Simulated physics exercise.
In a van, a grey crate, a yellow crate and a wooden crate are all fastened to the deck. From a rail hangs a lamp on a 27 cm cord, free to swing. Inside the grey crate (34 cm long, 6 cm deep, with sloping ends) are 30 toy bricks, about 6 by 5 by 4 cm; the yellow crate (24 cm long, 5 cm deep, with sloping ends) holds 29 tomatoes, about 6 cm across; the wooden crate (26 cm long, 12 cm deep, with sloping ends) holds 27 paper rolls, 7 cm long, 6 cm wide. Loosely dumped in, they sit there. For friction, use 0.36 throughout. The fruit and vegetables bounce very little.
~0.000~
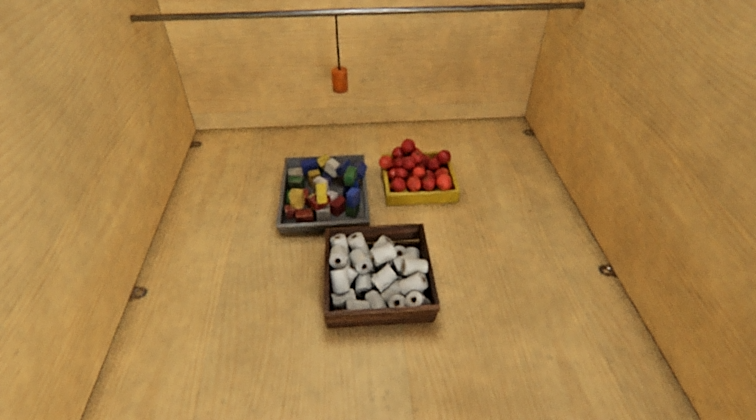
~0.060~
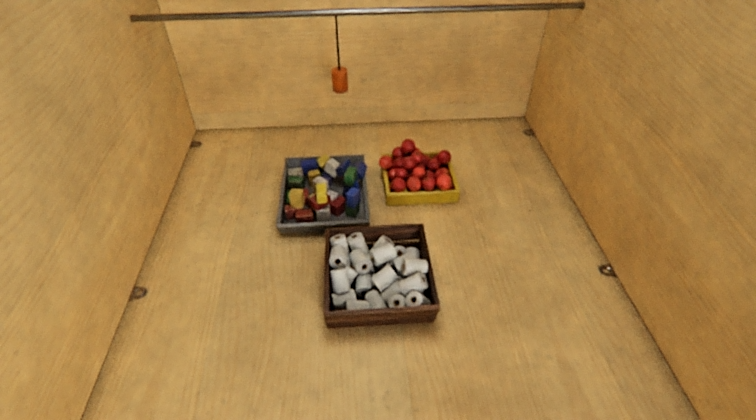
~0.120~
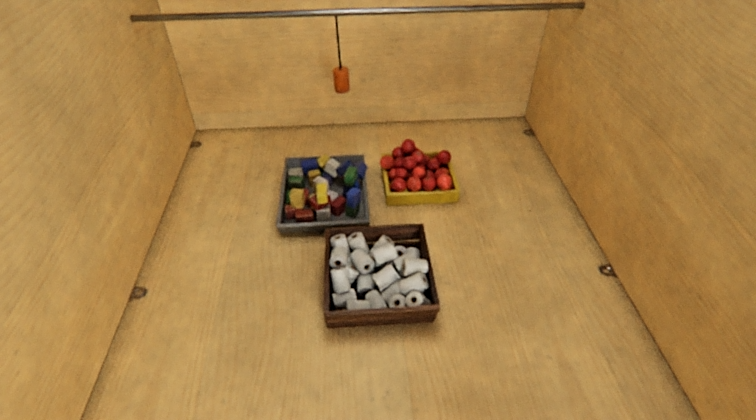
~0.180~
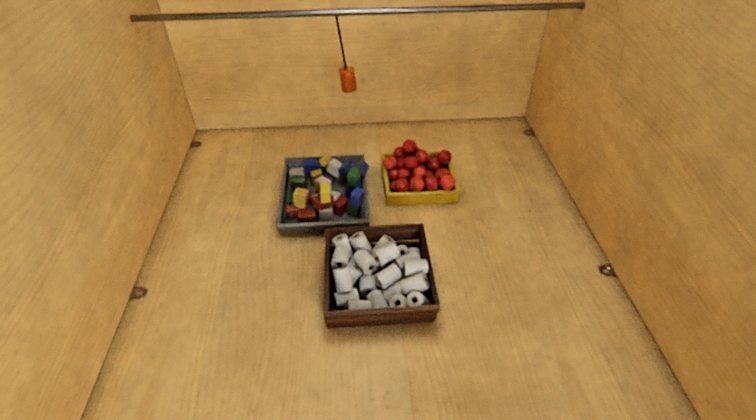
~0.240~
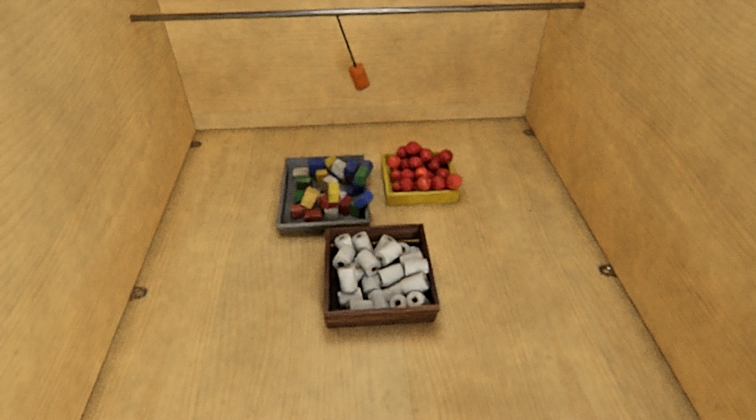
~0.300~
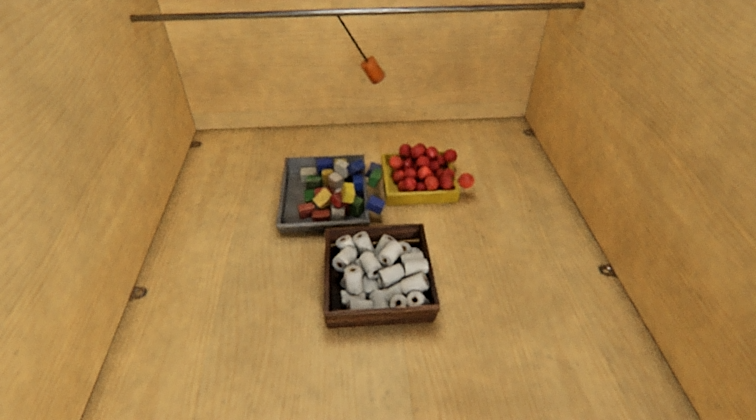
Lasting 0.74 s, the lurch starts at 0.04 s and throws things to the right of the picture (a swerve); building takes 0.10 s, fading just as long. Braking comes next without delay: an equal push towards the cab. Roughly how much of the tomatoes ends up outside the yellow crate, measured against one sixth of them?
Outside the yellow crate end up more than one in six of the tomatoes.
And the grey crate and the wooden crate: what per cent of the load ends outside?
Grey crate 20 %, wooden crate 0 %.
After 0.59 s, 6 of 30 out of the grey crate, 12 of 29 out of the yellow crate and 0 of 27 out of the wooden crate.
After 0.96 s, 6 of 30 out of the grey crate, 13 of 29 out of the yellow crate and 0 of 27 out of the wooden crate.
After 1.46 s, 6 of 30 out of the grey crate, 13 of 29 out of the yellow crate and 0 of 27 out of the wooden crate.
Final count (at 2.12 s), 6 of 30 out of the grey crate, 13 of 29 out of the yellow crate and 0 of 27 out of the wooden crate. Asked share, 13 of 29, 45 per cent.
